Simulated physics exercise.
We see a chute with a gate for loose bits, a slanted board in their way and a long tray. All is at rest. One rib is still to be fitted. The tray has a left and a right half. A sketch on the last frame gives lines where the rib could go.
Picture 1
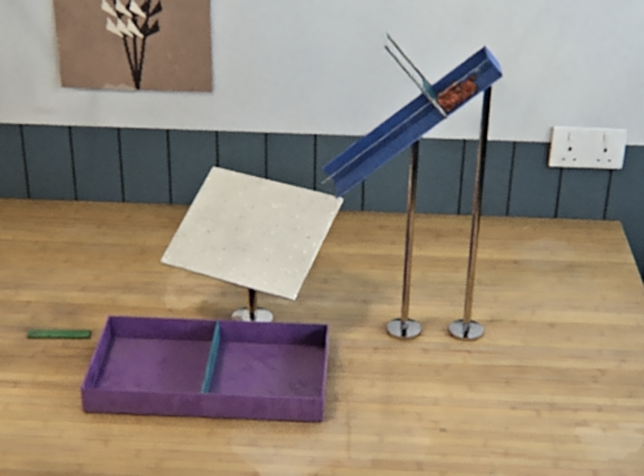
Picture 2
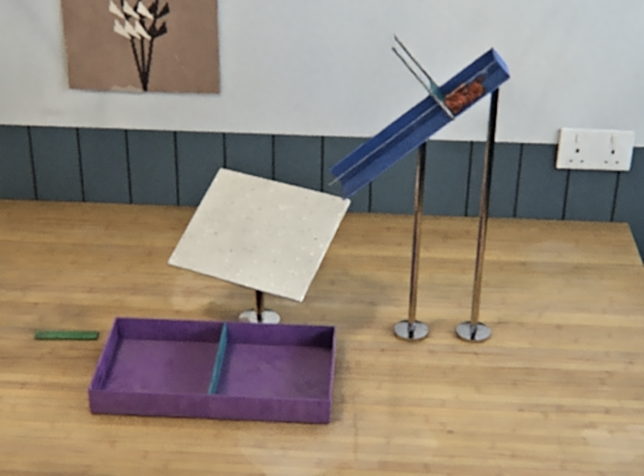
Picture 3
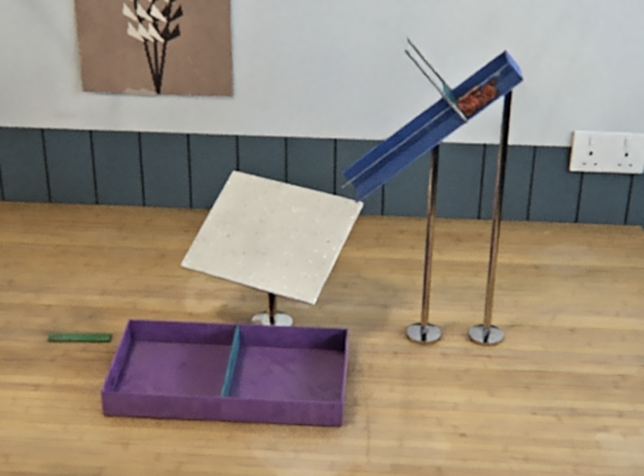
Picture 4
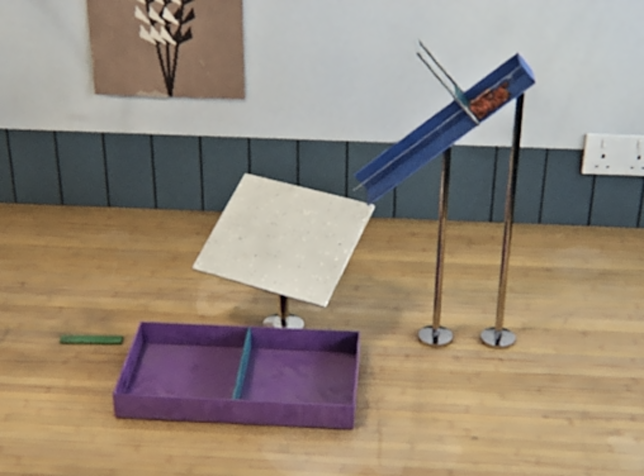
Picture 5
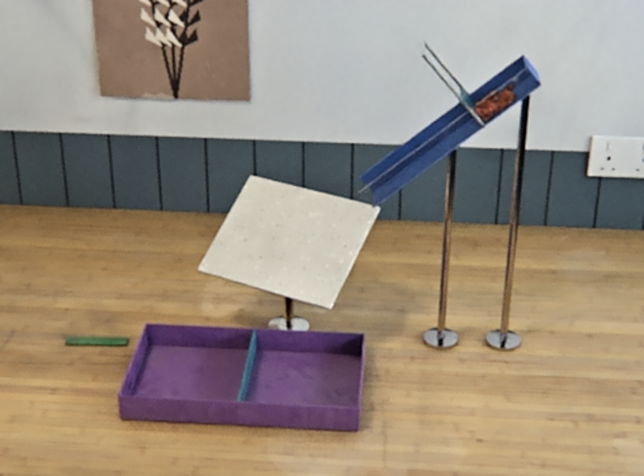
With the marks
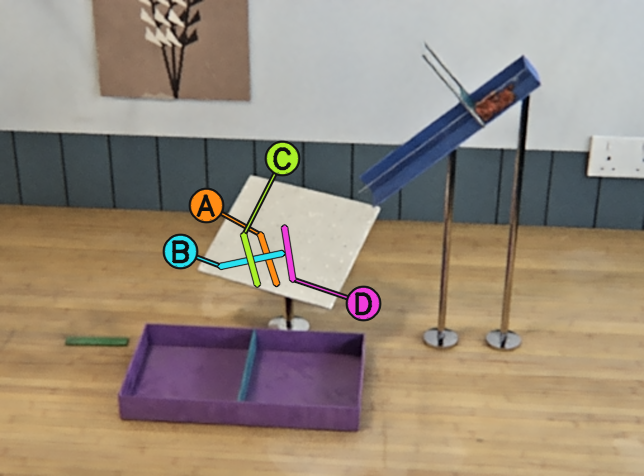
Nothing moved except the view, which drifted slightly so everything shifted right together: a blue chute holding reddish bits behind its gate, a pale slanted board, and a purple tray with a teal divider.
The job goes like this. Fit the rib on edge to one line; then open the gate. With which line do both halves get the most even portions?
C.
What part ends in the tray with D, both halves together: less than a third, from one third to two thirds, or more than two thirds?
More than two thirds.
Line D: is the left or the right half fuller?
More lands on the right.
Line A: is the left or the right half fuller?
Right.
On the marked copy, line A from (260, 234) to (276, 283); line B from (281, 253) to (221, 266); line C from (243, 235) to (257, 284); line D from (284, 227) to (292, 279).
With A, of what is caught, a small part in the left half, most in the right.
With B, of what is caught, most in the left half, about a quarter in the right.
With C, of what is caught, about half in the left half, about half in the right.
With D, of what is caught, a small part in the left half, nearly all in the right.
